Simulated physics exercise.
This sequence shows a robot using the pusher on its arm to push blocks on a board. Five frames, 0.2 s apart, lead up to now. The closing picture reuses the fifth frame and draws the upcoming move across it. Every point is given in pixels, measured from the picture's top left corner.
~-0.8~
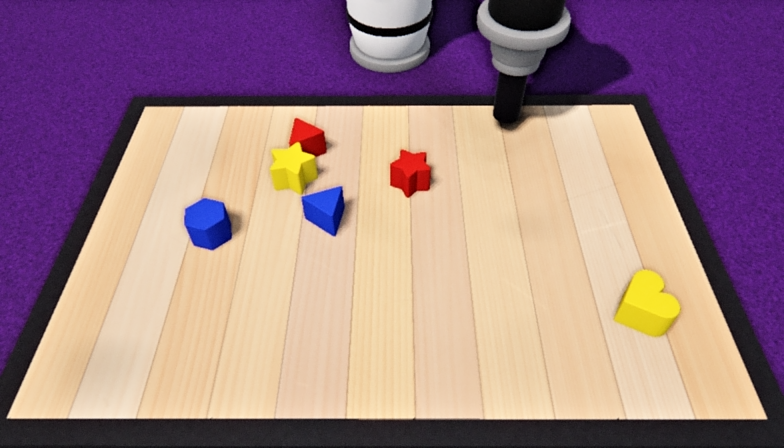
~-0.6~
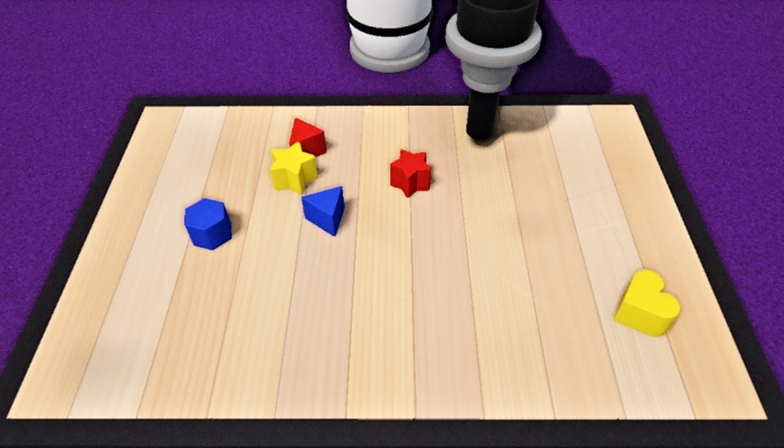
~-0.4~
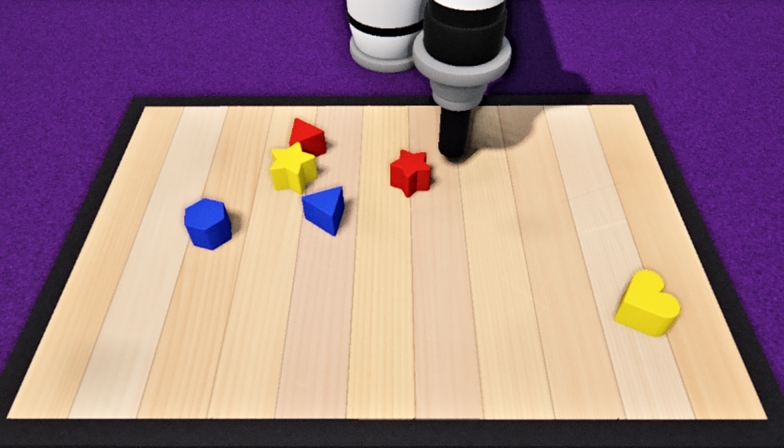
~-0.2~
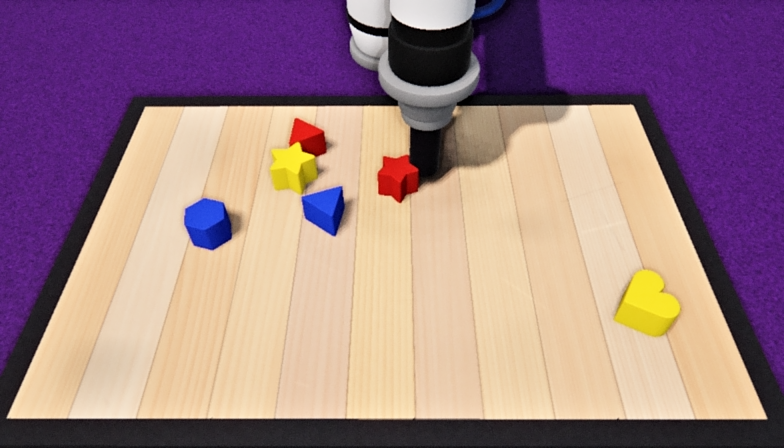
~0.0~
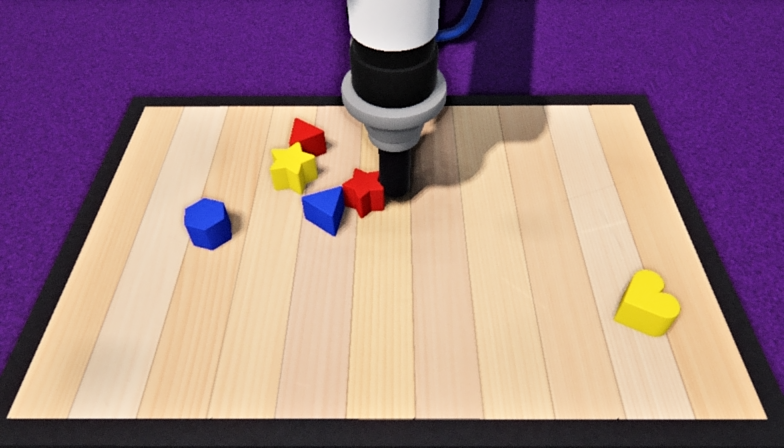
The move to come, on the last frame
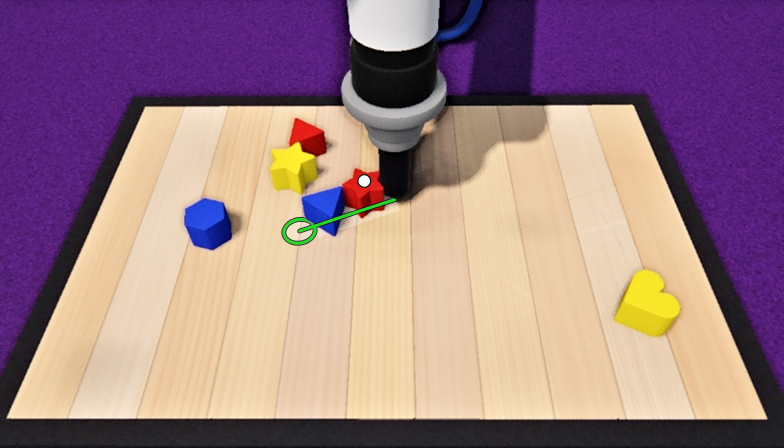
At first, a robot's black pusher stands at the back of a wooden board holding red, yellow and blue blocks. It moves left and toward the viewer, reaching the red star. It then pushes the star a short way left and forward, right up beside the blue triangular block, while the other blocks stay still.
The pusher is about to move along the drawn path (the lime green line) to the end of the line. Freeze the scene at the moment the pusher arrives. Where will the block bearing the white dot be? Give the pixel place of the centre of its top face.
Top centre: (300, 184).
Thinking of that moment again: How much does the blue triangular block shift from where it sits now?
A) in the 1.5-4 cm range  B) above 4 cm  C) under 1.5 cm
The answer is B.
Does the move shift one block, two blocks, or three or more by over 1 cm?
Moved: Exactly two.
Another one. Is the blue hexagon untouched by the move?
Yes, I think so.
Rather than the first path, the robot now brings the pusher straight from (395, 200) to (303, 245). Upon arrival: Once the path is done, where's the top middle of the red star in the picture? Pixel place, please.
Its top middle will sit at (322, 186).
Drawn move, from (395, 200) directly to (300, 231); the dot is on the red star.
The first path, step by step. One third of the way, pusher (363, 198); blue triangular block (307, 202), turned 45° anticlockwise; red star (333, 183), turned 20° clockwise.
Two thirds of the way, pusher (330, 208); blue triangular block (290, 204), turned 65° anticlockwise; red star (309, 183), turned 55° clockwise.
At the end, pusher (297, 219); blue hexagon still; yellow star still; blue triangular block (265, 211), turned 20° anticlockwise; red star (300, 184), turned 85° clockwise.
